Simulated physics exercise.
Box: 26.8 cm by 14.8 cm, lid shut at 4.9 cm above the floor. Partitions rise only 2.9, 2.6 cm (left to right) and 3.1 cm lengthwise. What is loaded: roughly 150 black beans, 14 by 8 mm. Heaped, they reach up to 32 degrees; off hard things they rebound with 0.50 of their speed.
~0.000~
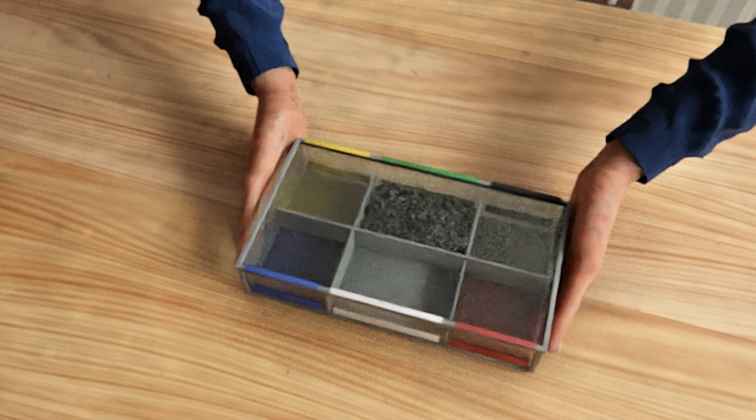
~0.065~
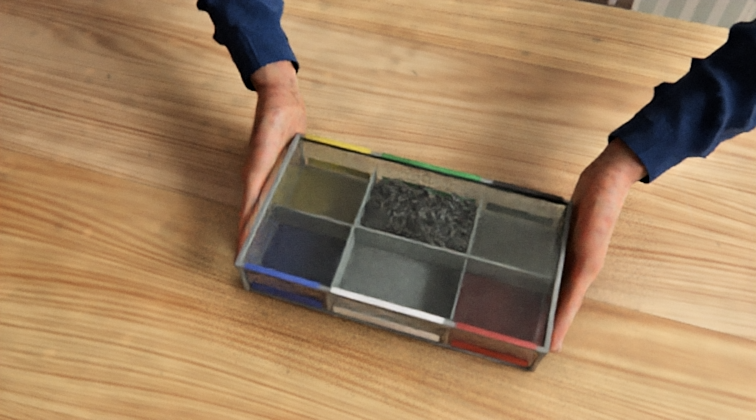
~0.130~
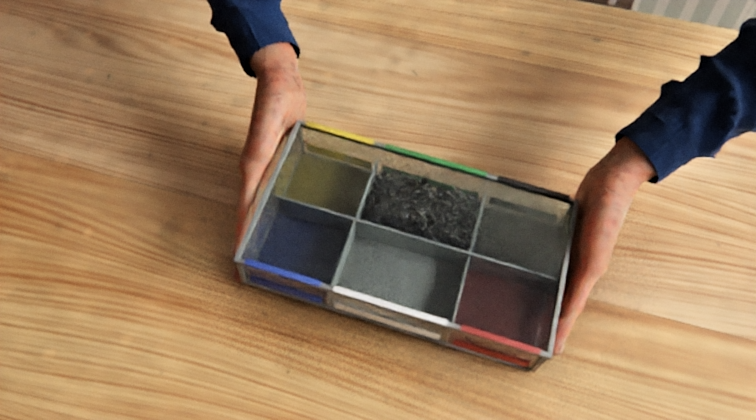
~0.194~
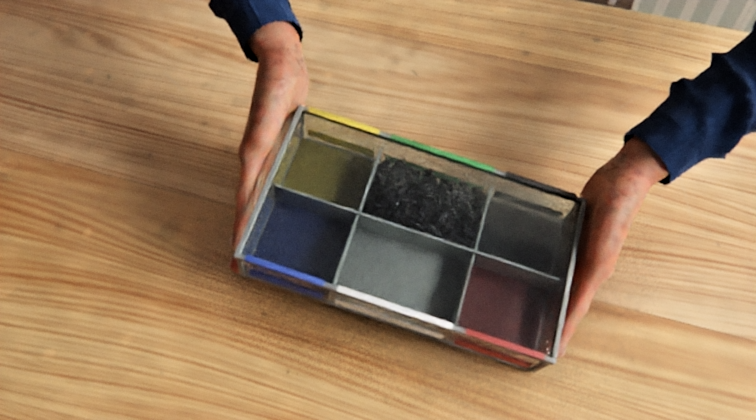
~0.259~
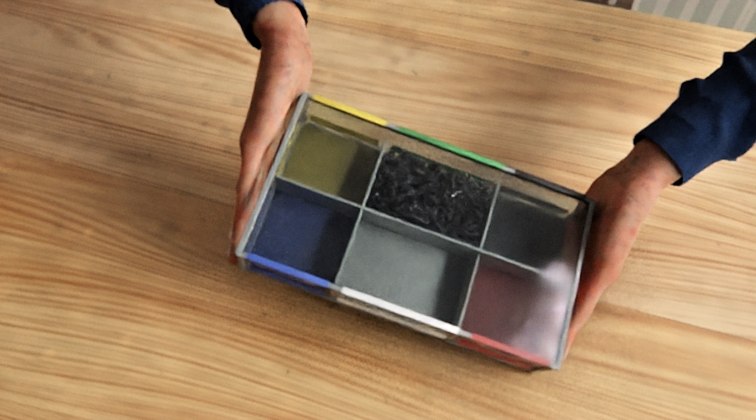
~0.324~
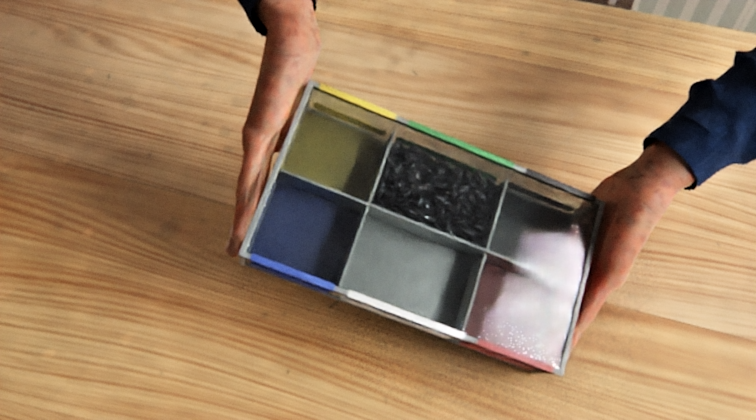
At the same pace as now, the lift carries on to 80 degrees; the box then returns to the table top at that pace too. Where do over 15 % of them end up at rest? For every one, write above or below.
Red above, blue below, green above, yellow below, white below, black below.
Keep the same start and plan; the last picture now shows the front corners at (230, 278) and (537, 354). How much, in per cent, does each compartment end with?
By the end, red has 0%, blue has 20%, green has 55%, yellow has 0%, white has 25% and black has 0%.
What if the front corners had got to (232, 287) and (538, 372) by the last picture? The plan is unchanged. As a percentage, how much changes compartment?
Some 45 %.
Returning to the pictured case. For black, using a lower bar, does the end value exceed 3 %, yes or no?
Black yes.
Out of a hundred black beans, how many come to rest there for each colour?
Red: 40 %, blue: 0 %, green: 45 %, yellow: 0 %, white: 5 %, black: 10 %.
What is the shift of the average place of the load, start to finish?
About 8.5 cm.
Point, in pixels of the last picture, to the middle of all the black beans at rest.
After settling, the middle sits near (476, 267).
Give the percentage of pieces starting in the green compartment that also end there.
40 per cent, roughly.
Then, at 1.08 s, tilt 78 degrees; red 20 %, green 70 %, white 5 %, black 5 %.
Then, at 1.58 s, tilt 33 degrees; red 40 %, green 45 %, white 5 %, black 10 %.
After 2.16 s, tilt 0 degrees; red 40 %, green 45 %, white 5 %, black 10 %.
In the end, at 2.6 s, red 40 %, blue 0 %, green 45 %, yellow 0 %, white 5 %, black 10 %.
